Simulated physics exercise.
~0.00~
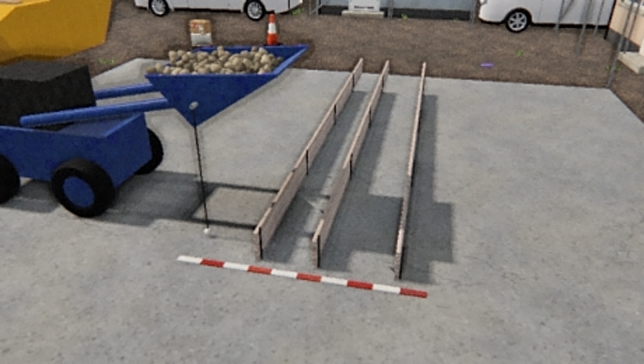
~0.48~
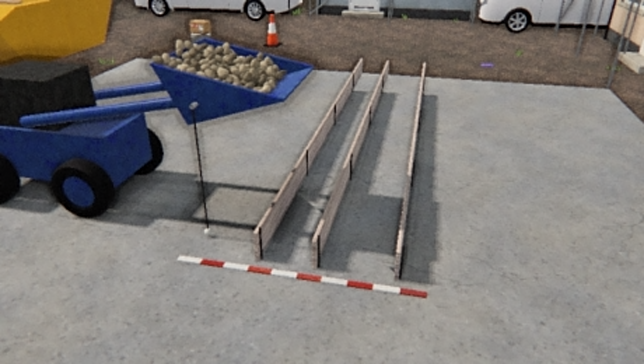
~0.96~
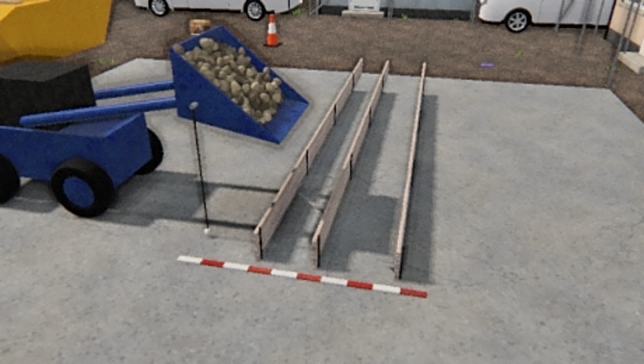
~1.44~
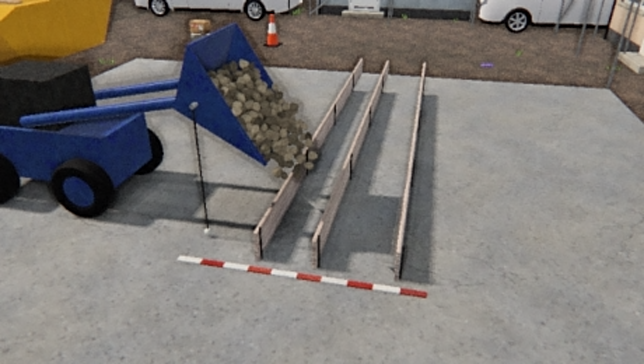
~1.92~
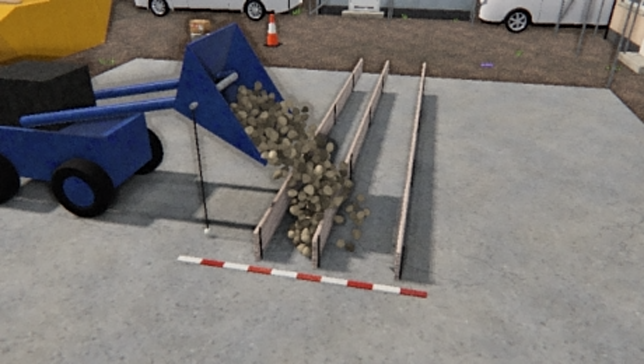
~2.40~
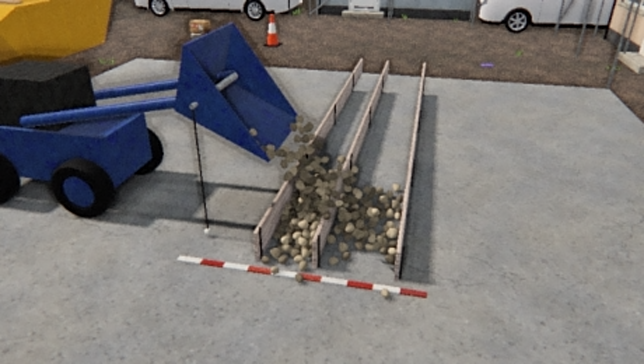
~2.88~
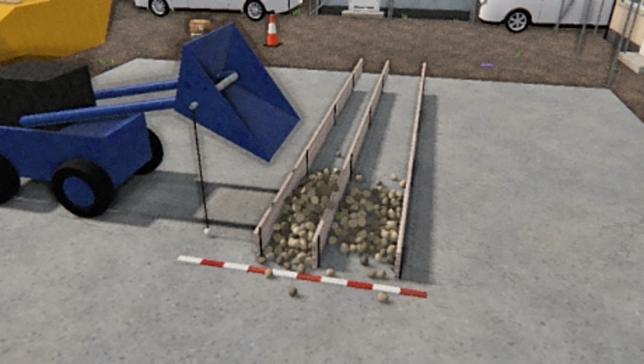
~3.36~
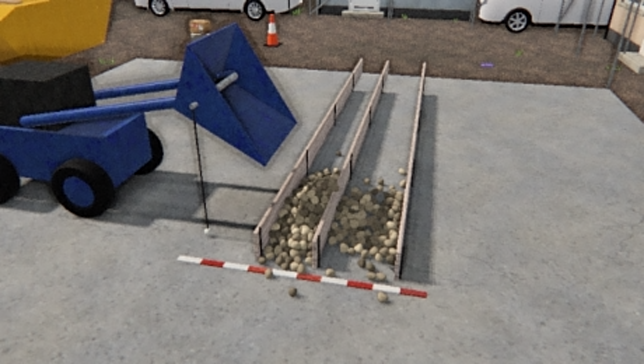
A blue compact loader stands at the left of a grey concrete yard, seen from above, its raised bucket heaped with pale tan stones. Three long boards on edge form two bays beside it, with a red and white staff lying in front and an orange cone and white vehicles behind. The bucket tips steadily forward to the right, and the stones slide to its lip. They pour over the boards into both bays, and the emptied bucket jerks slightly. At the end the stones lie still, mostly in the near bay, with a few strays near the staff.
